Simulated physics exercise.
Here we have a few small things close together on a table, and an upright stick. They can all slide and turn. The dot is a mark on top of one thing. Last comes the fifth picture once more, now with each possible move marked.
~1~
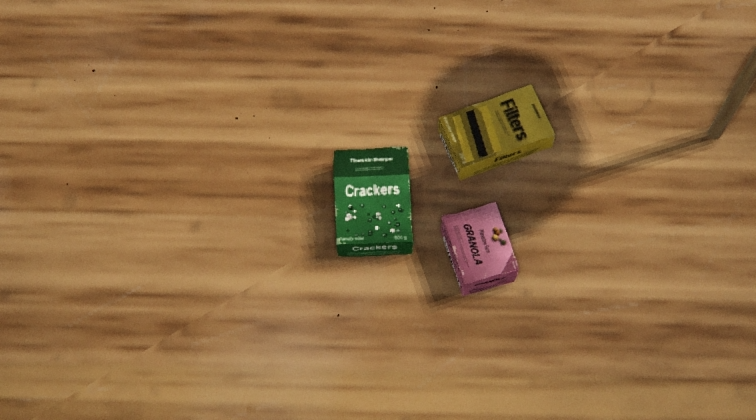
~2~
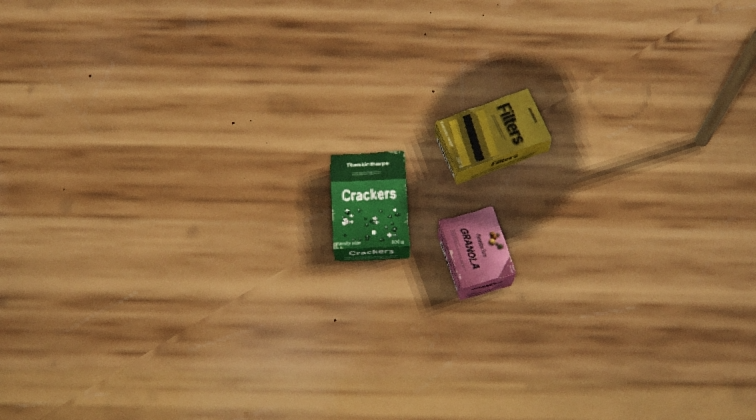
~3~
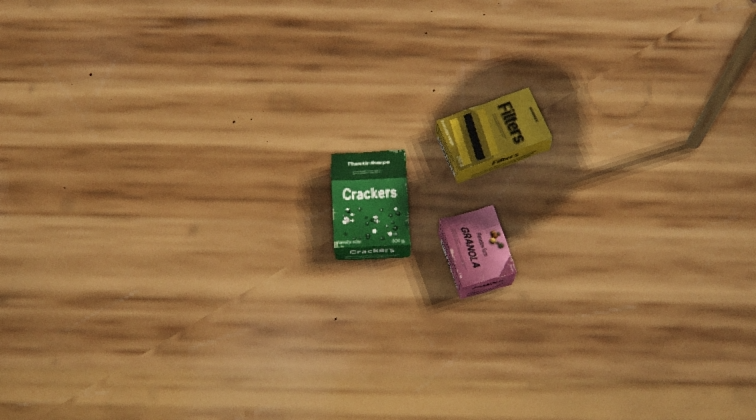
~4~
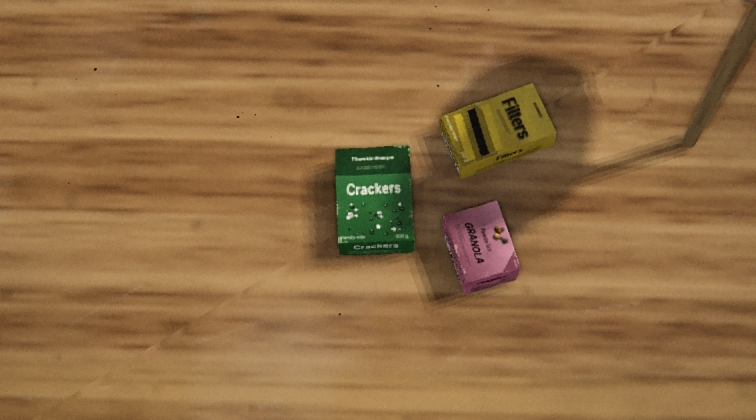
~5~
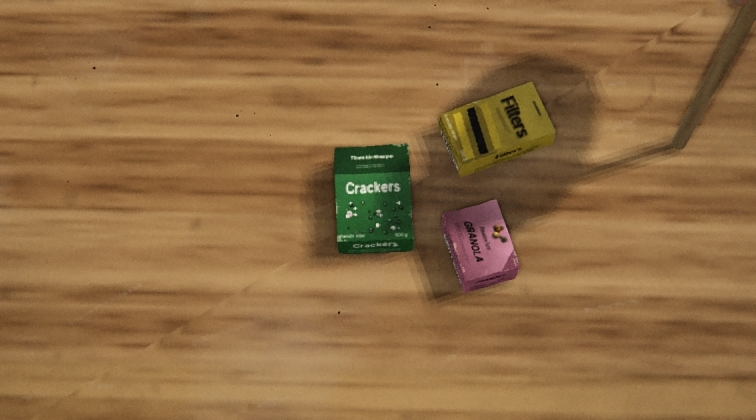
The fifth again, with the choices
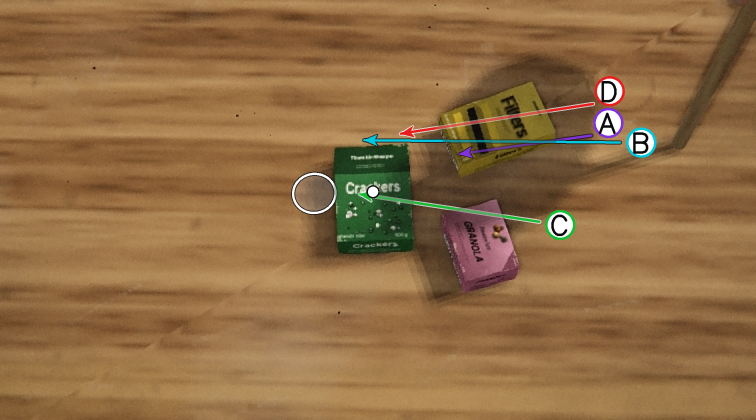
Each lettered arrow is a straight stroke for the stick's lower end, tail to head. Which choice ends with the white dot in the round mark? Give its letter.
Only C gets it there.
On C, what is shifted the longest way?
The green packet.
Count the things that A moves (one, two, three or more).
In all, two.
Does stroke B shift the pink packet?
No.
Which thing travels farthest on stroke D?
The yellow box goes farthest.
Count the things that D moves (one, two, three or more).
In all, two.
On the marked copy, A from (592, 136) to (459, 154); B from (620, 142) to (364, 140); C from (540, 222) to (360, 194); D from (593, 104) to (401, 134); the ring at (314, 194); the white dot at (373, 192).
With C. Early on, foot of the stick (474, 213); green packet (374, 199); pink packet (468, 247).
Further on, foot of the stick (409, 203); green packet (363, 199); pink packet (460, 249).
At the end, foot of the stick (360, 195); green packet (315, 200); pink packet (460, 249); the dot on the green packet is in the ring.
As for the rest, A leaves the dotted thing at (358, 200); B leaves the dotted thing at (354, 199); D leaves the dotted thing at (318, 244).
